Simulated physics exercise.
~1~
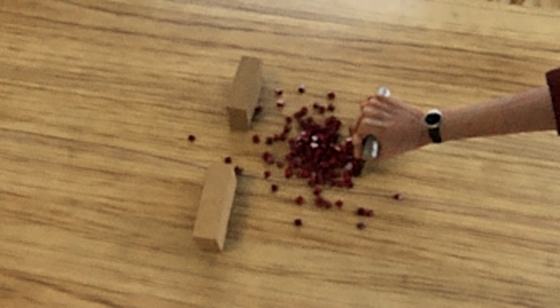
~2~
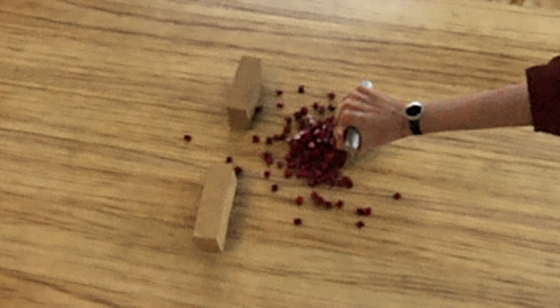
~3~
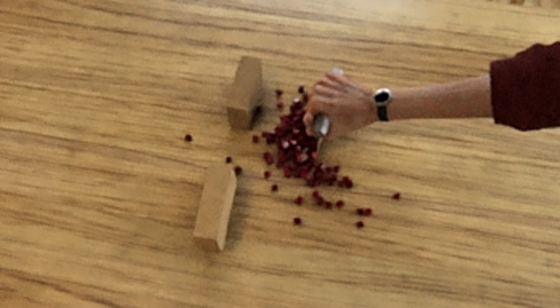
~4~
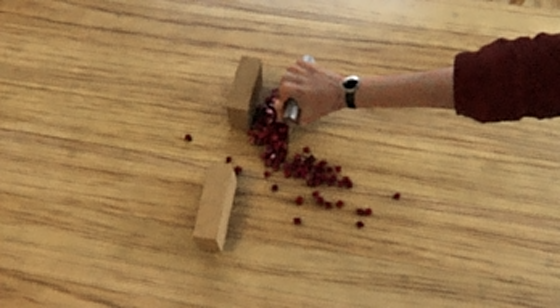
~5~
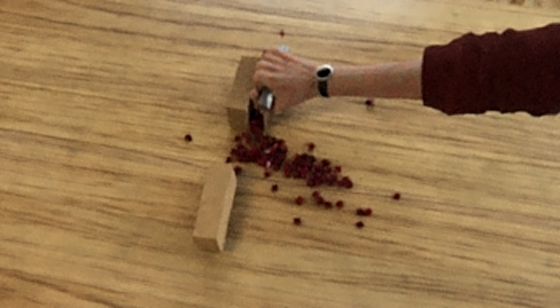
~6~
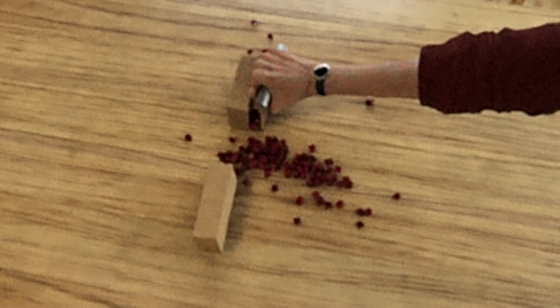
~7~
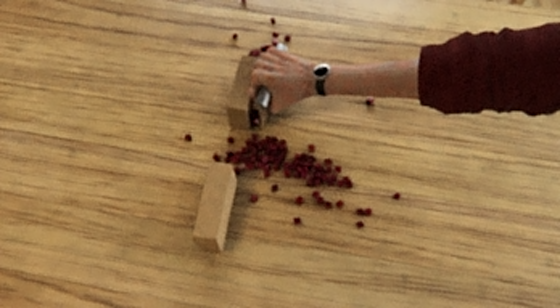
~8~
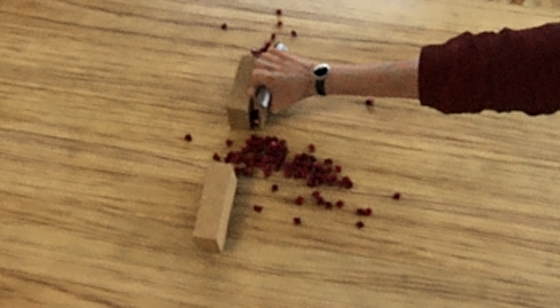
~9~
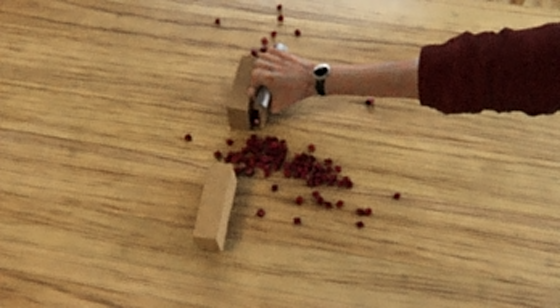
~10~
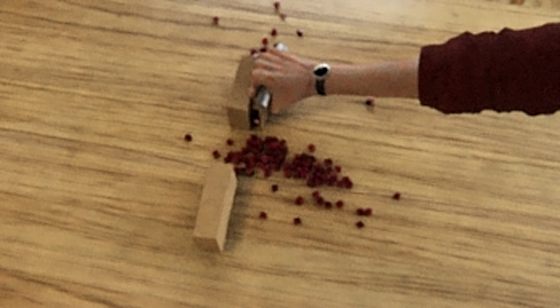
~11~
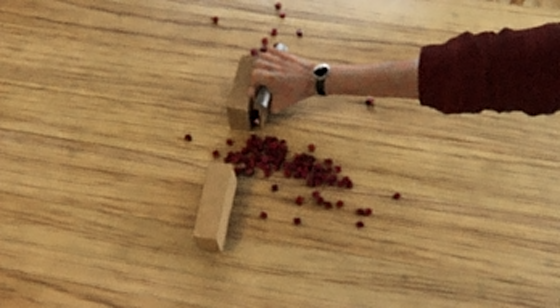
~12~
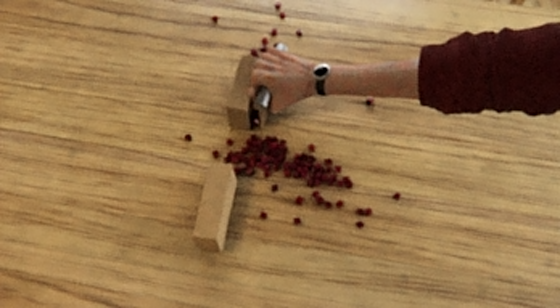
A hand holding a metal scraper sweeps a loose pile of small dark red cubes across a striped wooden surface, seen from above. Two tan blocks stand to the left with a gap between them, and the arm, in a maroon sleeve with a dark-banded watch, reaches in from the right. The scraper moves left and slightly up, pushing part of the pile toward the upper block. It stops at that block, and a few cubes scatter beyond its top. Most cubes end heaped and strewn to the right of the gap, with the hand still at the upper block.
